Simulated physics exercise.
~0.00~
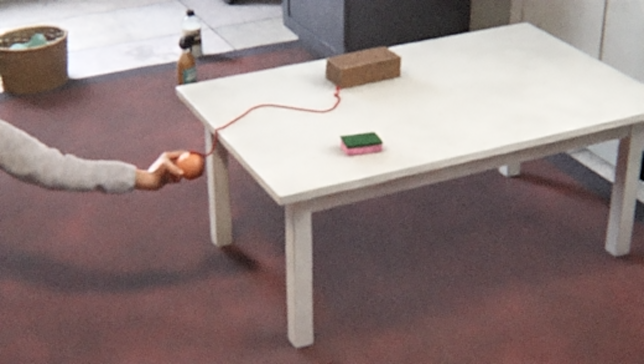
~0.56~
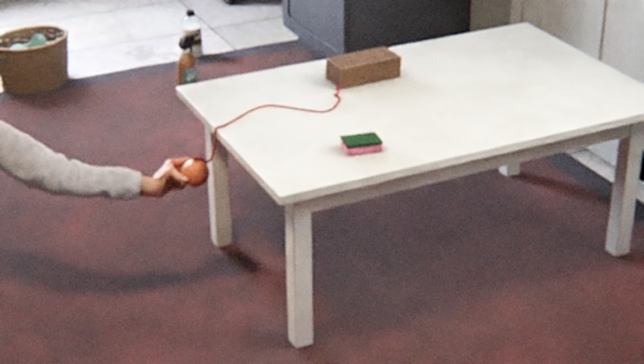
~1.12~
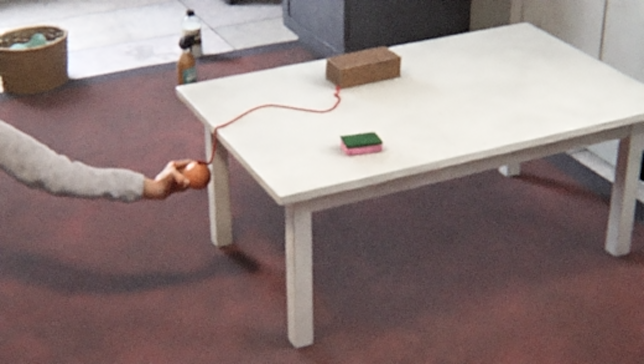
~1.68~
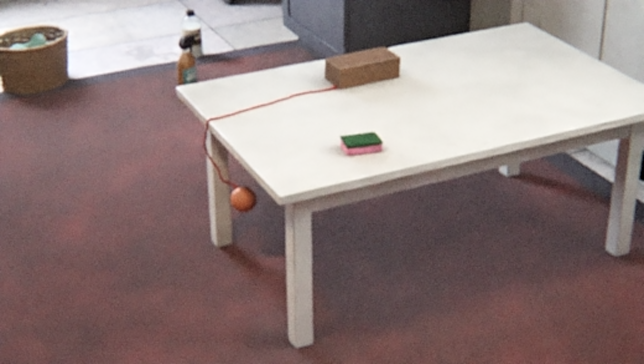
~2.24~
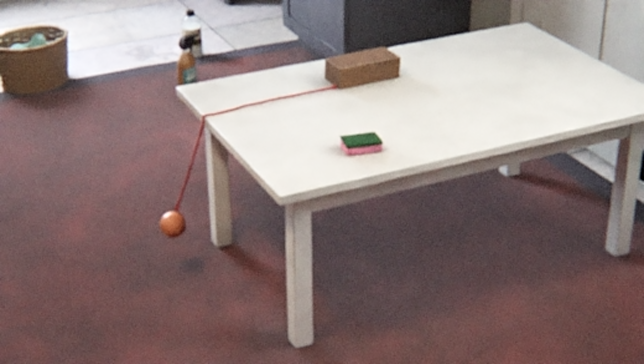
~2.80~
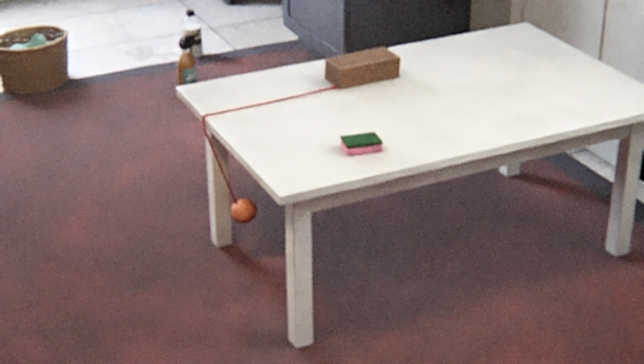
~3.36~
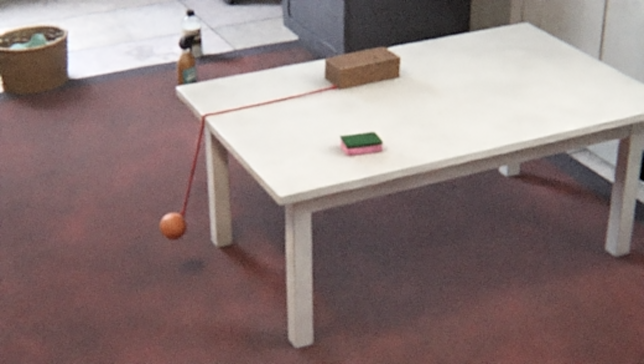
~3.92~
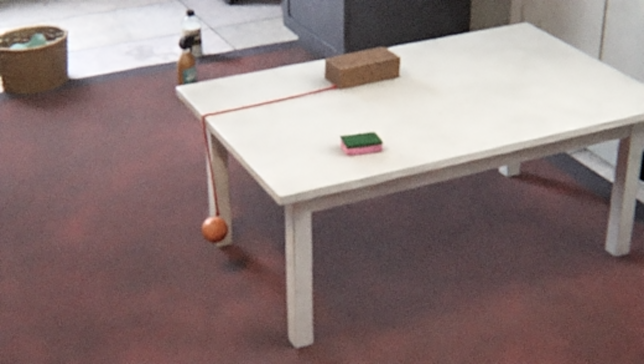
A hand held an orange off the left end of a white table, tied by a red string to a brick on top, then let go. The orange dropped and swung back and forth, ending up dangling above the floor while the brick and sponge stayed put.
